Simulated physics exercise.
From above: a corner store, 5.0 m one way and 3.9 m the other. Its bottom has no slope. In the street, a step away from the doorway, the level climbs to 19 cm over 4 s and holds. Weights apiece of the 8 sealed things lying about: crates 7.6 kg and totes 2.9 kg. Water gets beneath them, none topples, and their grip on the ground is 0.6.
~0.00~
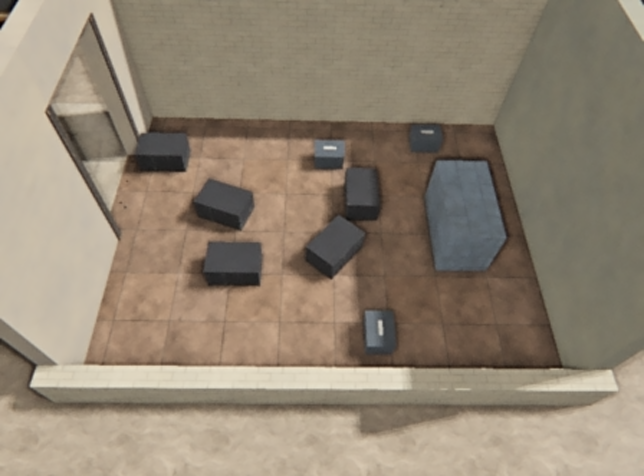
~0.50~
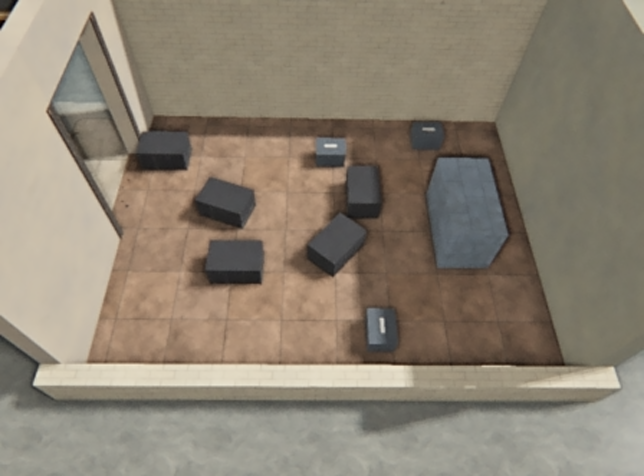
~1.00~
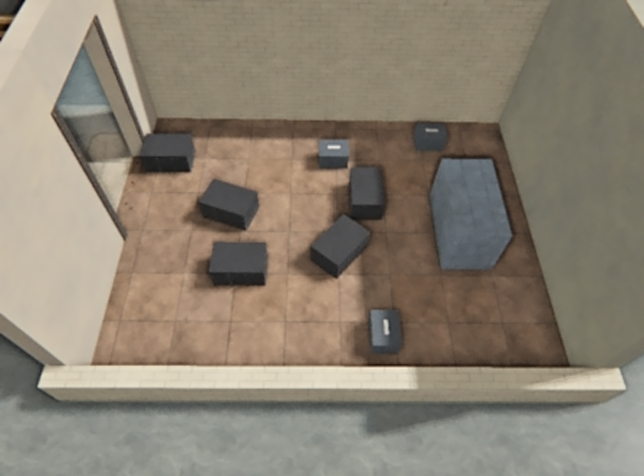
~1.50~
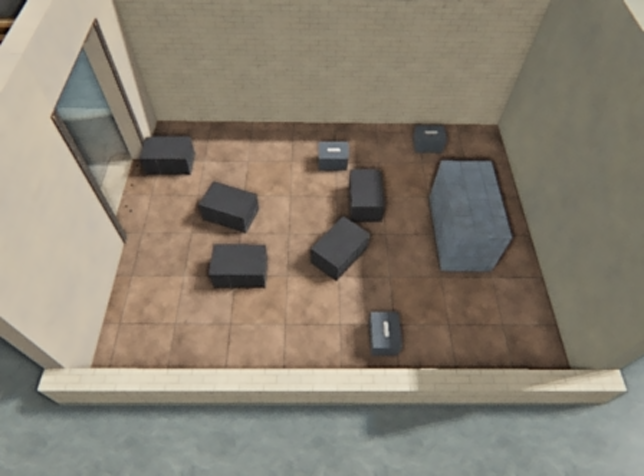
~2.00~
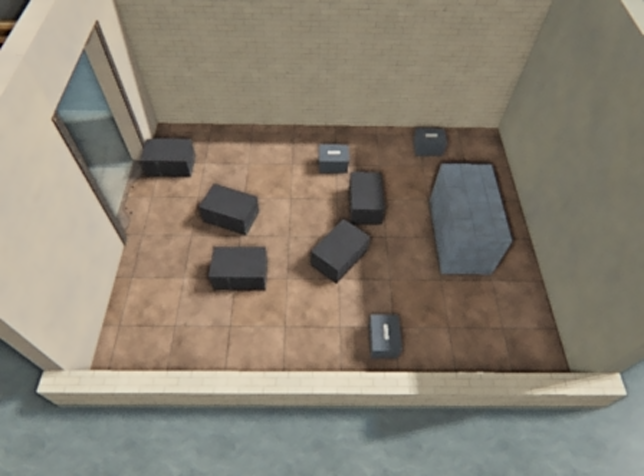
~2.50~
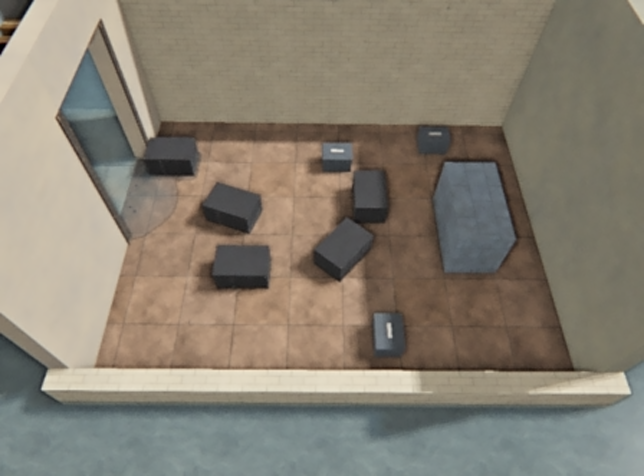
Water spread over the street outside a small walled room, turning the pale ground blue-gray, and a small wet patch later appeared inside the left doorway, while the dark crates and boxes stayed put.
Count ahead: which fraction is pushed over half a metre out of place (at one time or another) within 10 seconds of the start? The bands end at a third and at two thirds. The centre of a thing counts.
It is at least two thirds.
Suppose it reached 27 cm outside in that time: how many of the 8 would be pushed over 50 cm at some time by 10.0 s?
In that case 8 of them.
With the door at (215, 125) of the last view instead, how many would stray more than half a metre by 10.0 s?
In that case 5 of them.
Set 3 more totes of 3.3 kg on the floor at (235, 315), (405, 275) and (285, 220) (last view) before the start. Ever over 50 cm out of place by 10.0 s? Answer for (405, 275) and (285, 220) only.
In that order: Past it, over.
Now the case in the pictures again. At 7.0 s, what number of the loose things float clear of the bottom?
4 of them.
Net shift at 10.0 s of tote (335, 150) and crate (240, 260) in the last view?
In that order: 150 cm, 100 cm.
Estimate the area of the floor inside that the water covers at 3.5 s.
Roughly 2.0 m2.
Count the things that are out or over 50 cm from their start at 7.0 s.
By then 8.
After 3.5 s 0 of 8 are over 50 cm from their spots; 0 afloat.
After 4.5 s 0 of 8 are over 50 cm from their spots; 0 afloat.
After 7.0 s 8 of 8 are over 50 cm from their spots; 4 afloat.
After 10.0 s 8 of 8 are over 50 cm from their spots, and 8 have been at some point; 8 afloat.
